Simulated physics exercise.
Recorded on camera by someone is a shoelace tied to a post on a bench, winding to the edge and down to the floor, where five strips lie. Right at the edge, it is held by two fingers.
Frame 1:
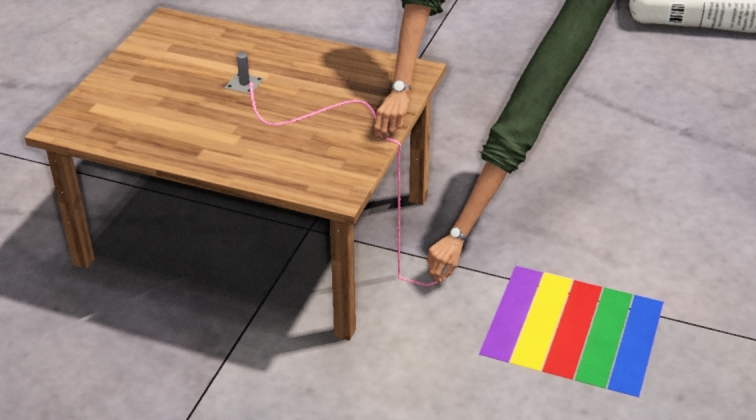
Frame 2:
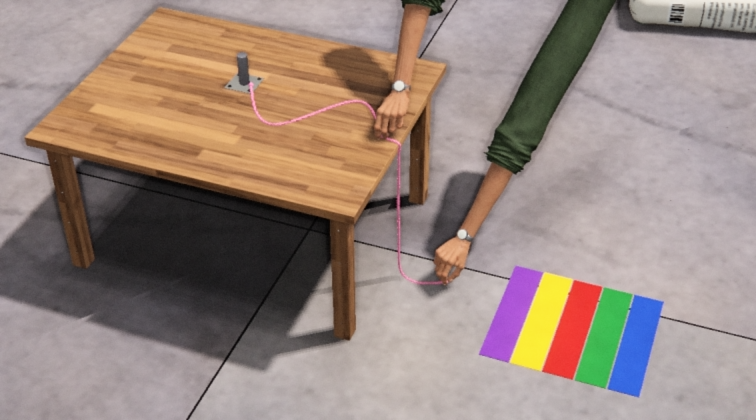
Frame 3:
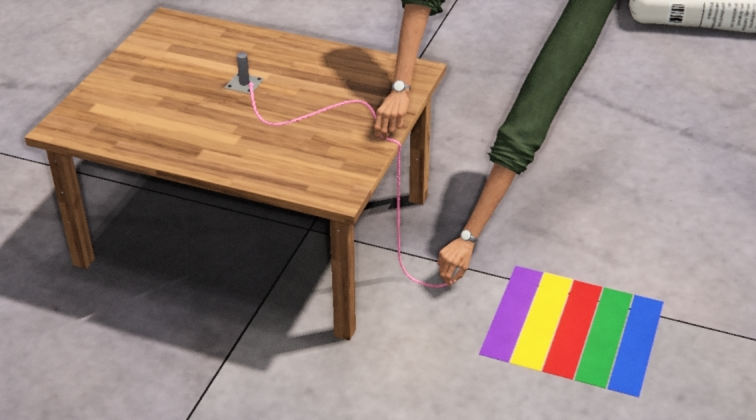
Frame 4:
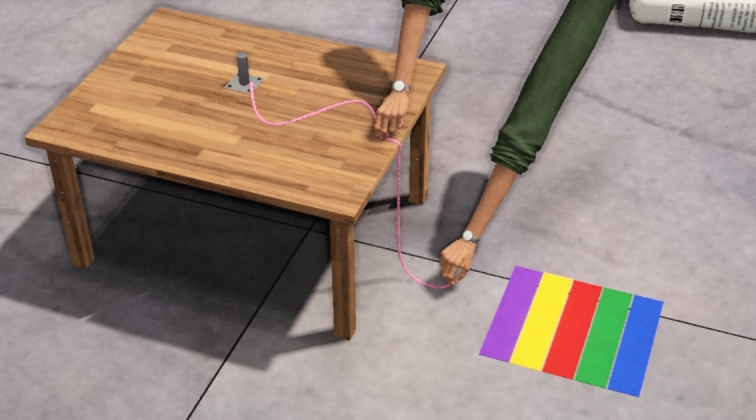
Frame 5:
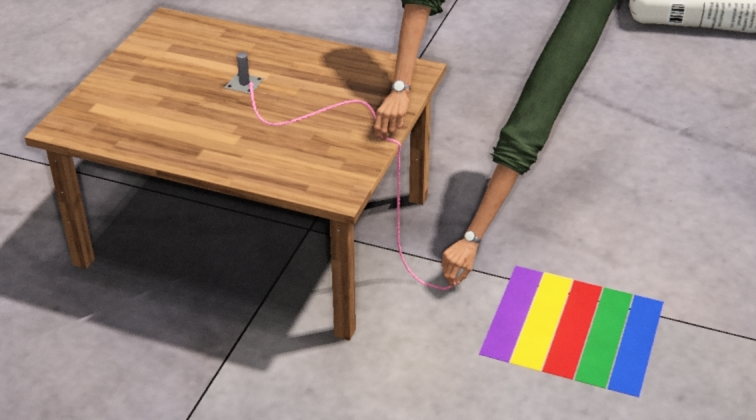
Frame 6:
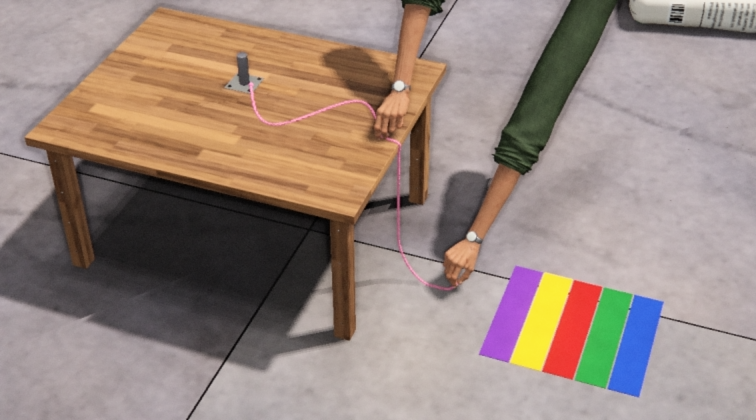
Hand near the floor drawing a pink cord slightly right, toward coloured strips, while another hand holds it at the wooden table's edge.
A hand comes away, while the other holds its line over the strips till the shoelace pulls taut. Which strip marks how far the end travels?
The blue strip.
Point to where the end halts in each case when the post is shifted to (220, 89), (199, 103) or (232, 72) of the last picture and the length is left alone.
The places come out near (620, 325), (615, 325) and (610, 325).
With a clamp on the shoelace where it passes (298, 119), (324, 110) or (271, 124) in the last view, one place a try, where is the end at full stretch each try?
The places are (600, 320), (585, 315) and (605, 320).
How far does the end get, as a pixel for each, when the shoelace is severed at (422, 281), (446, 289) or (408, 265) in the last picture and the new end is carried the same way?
(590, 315), (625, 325), (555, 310).
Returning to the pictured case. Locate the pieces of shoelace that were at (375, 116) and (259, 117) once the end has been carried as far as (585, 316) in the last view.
Roughly (408, 160) for the first and (296, 103) for the second.
Soon after, end near (585, 316); over red.
Then, end near (622, 325); over green.
At full stretch, end near (643, 330); over blue. It halts on the blue strip.
